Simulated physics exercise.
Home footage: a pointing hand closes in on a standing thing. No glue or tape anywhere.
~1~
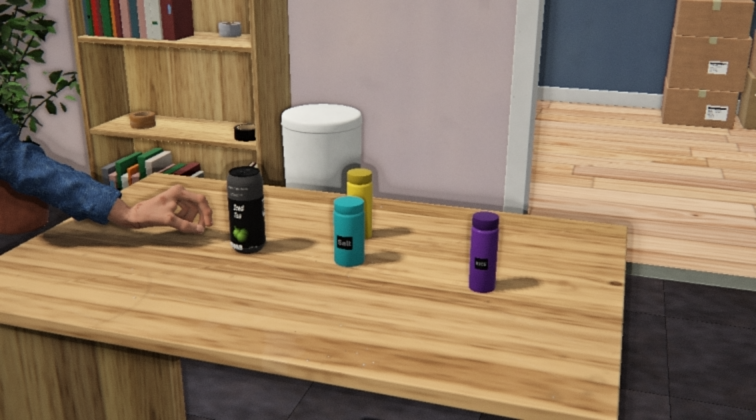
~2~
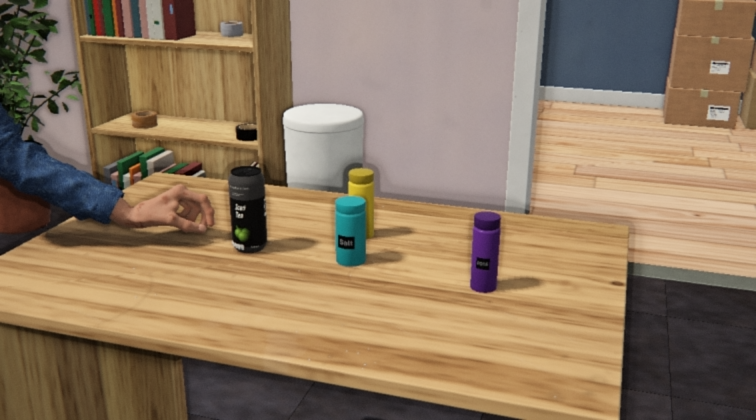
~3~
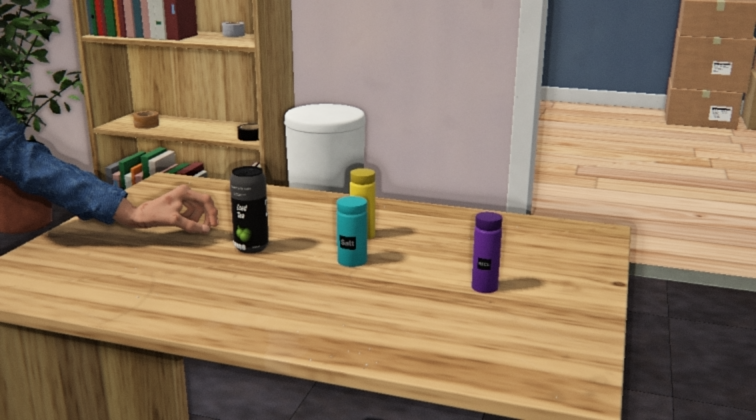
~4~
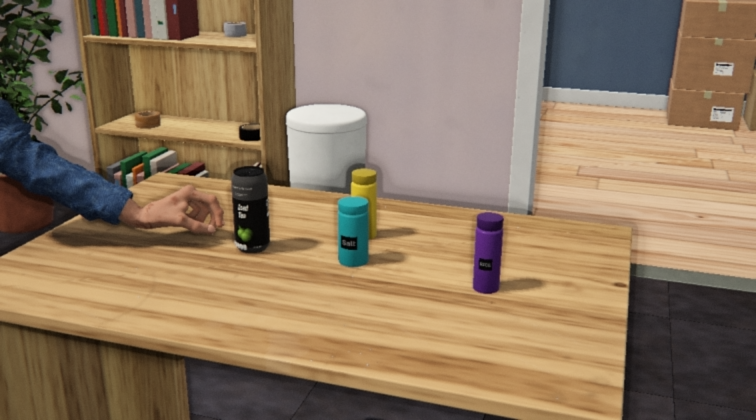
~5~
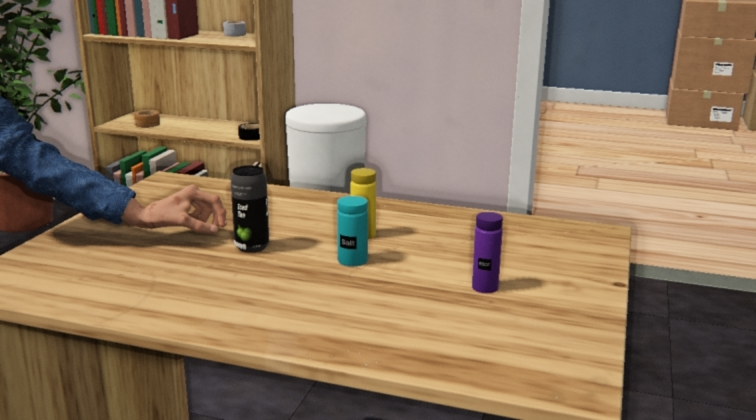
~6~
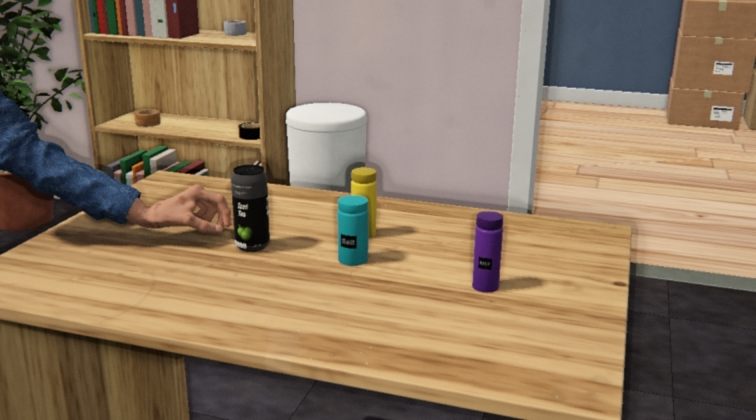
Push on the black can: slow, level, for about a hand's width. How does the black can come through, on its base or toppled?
Does not capsize.
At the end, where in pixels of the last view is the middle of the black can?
Near (315, 217).
Then, 0.50 s after the last picture, black can slid about its own width near (270, 211).
Then, 0.90 s after the last picture, black can slid about its own width near (294, 214).
At rest, moved from the start, black can. Seen from the same camera at the end, black can near (315, 217).
